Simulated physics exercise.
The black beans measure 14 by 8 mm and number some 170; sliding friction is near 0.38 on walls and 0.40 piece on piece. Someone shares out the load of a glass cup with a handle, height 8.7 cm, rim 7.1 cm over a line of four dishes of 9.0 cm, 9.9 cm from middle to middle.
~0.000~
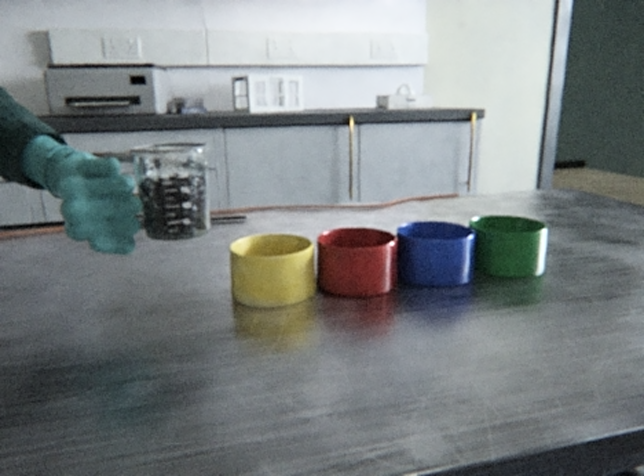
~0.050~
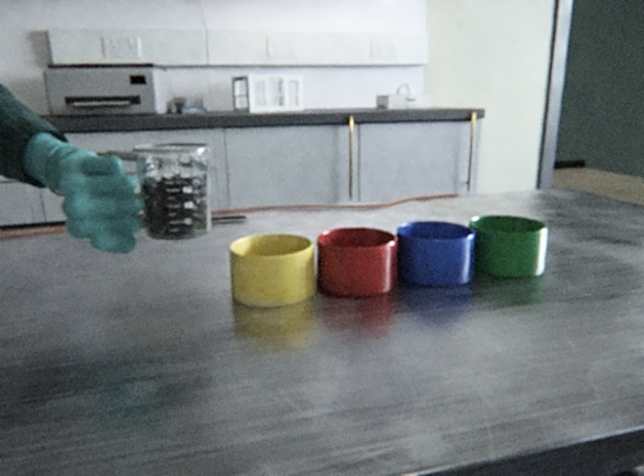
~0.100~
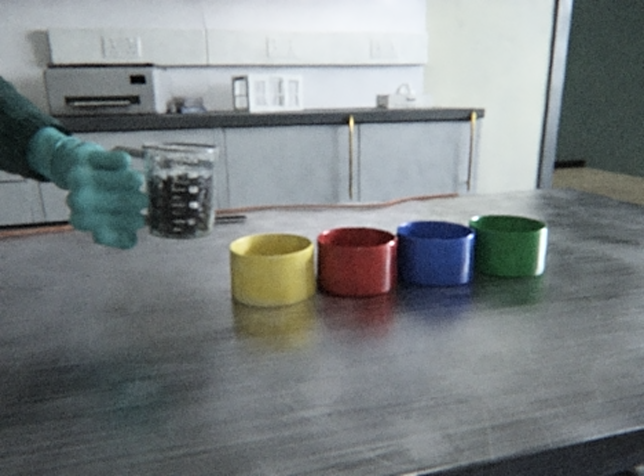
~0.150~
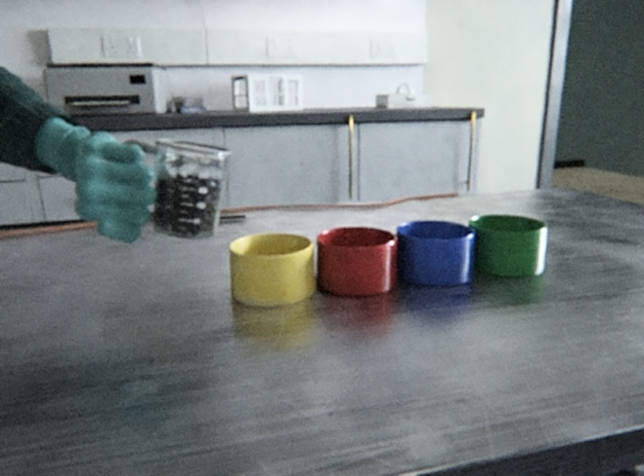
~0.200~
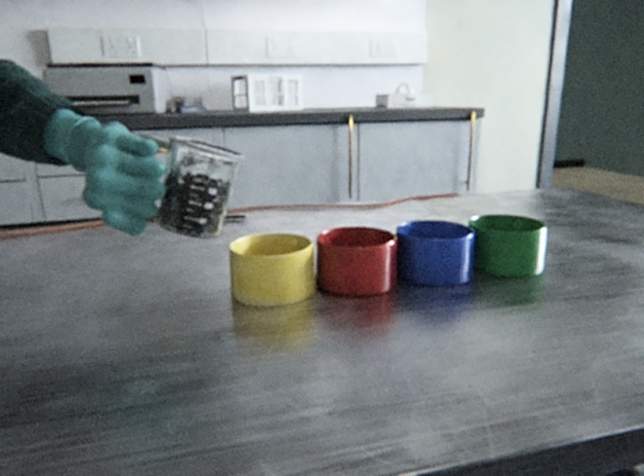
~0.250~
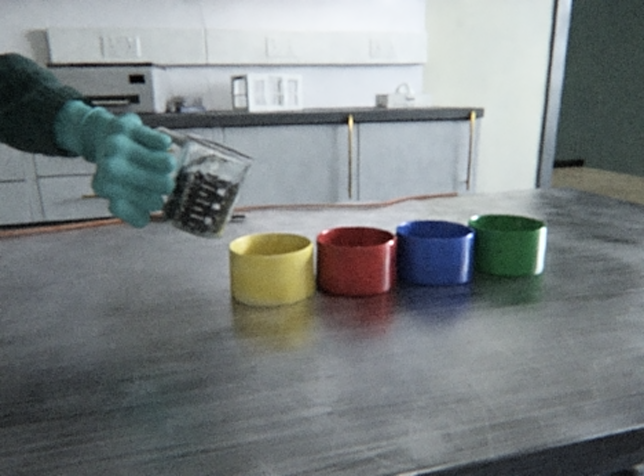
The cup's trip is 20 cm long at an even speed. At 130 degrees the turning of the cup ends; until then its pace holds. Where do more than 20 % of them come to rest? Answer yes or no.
Red dish: Yes; blue dish: No; green dish: No; yellow dish: No; on the counter: No.
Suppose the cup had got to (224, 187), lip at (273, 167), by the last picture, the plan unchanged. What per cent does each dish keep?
Red 60; blue 20; green 0; yellow 0.
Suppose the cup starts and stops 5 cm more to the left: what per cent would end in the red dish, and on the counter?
Then: Red 90; counter 10.
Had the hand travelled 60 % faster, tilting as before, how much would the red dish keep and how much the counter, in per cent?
Red 50, counter 20.
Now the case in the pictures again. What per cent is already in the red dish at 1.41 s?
Near 85 per cent so far.
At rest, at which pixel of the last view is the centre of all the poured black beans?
Near (368, 264).
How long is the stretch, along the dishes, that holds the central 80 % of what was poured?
Some 7 cm.
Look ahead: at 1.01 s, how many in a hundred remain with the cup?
About 80 per cent.
Then, at 0.71 s, tilt 82 degrees; cup holds 100 %.
Then, at 1.01 s, tilt 120 degrees; cup holds 80 %, red 20 %.
After 1.41 s, tilt 130 degrees; cup holds 0 %, red 85 %, blue 5 %.
At rest (2.8 s), red 85 %, blue 5 %, green 0 %, yellow 0 %, counter 10 %.
